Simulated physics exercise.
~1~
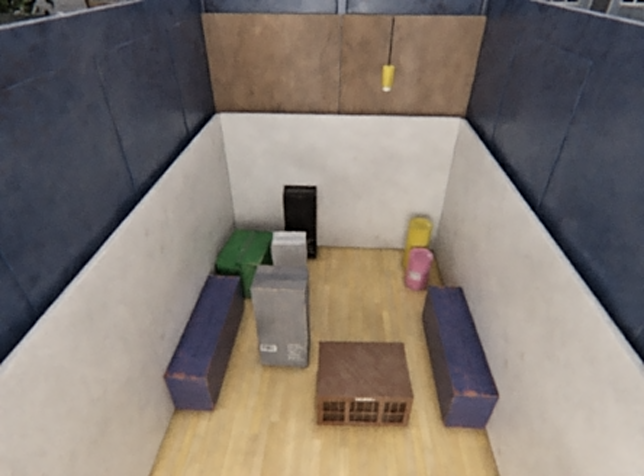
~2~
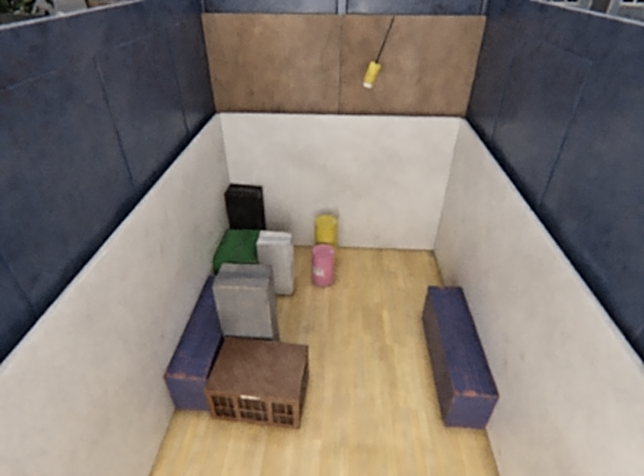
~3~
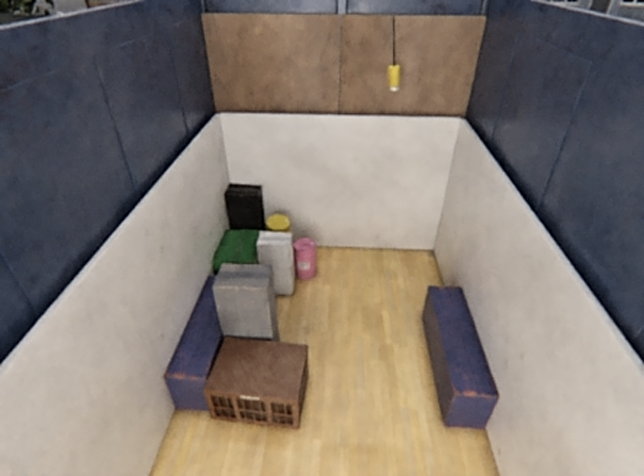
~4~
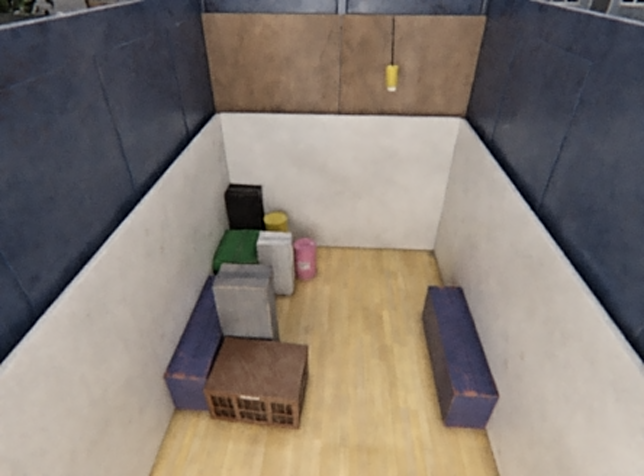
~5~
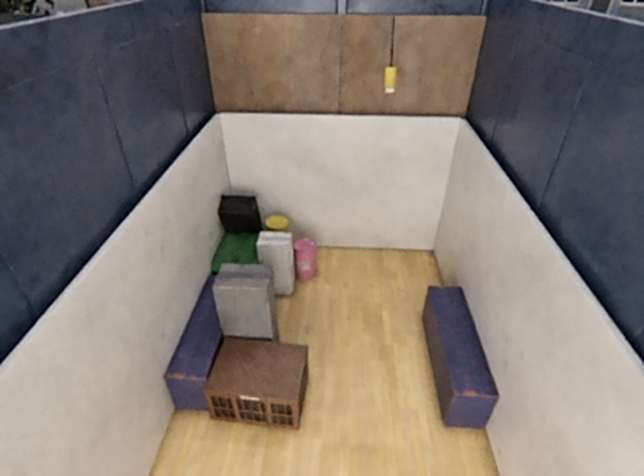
Load bay of boxes and canisters sliding left and bunching by the wall, the black box ending up leaning beside them.
